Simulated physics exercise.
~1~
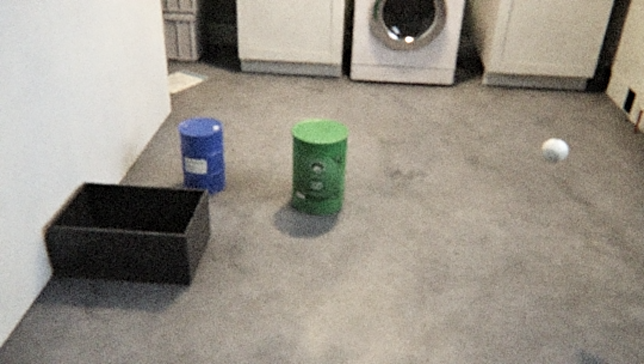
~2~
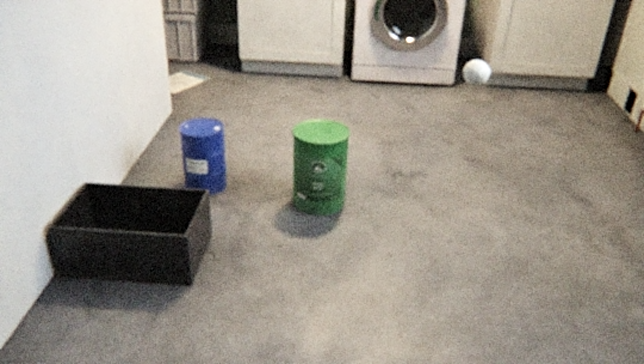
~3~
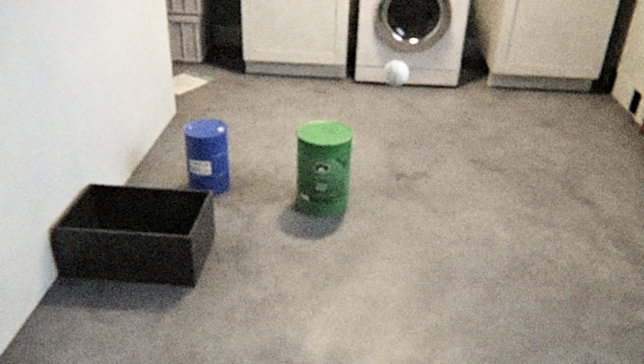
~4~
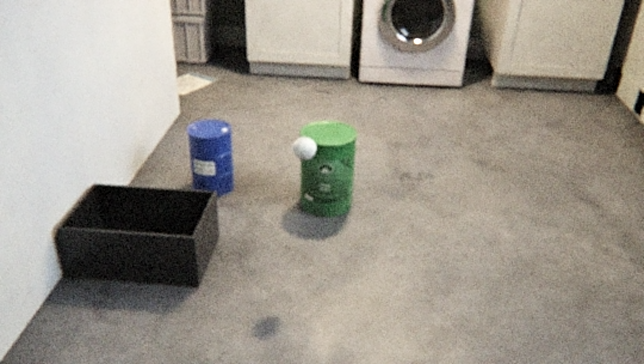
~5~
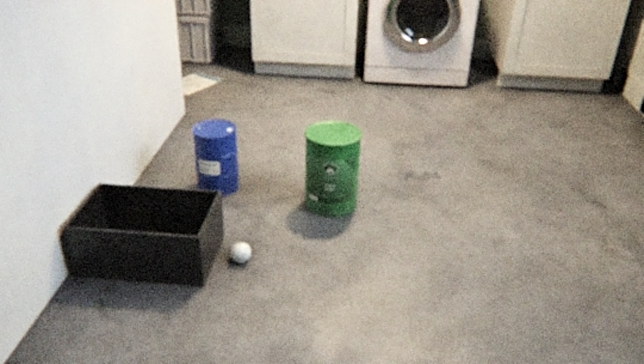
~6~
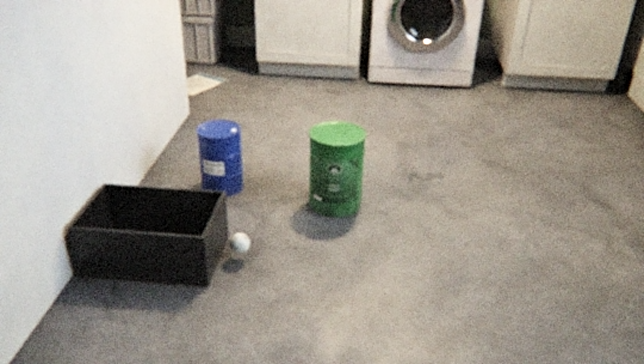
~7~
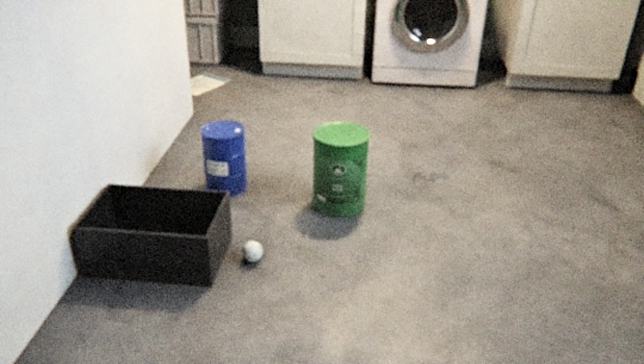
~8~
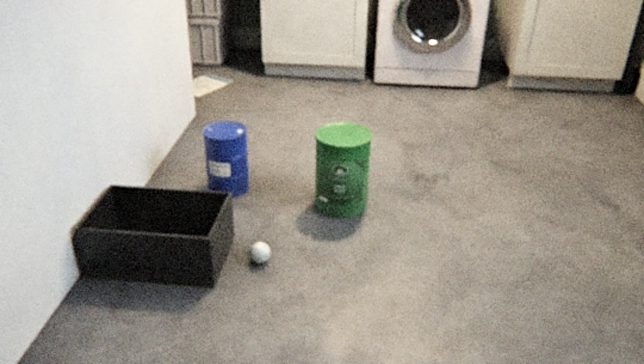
A white onion flew through the air from the right toward an open black box, passing in front of a green pail, but landed on the floor just outside it, bounced slightly and settled there, while the pail and a blue canister stayed put.
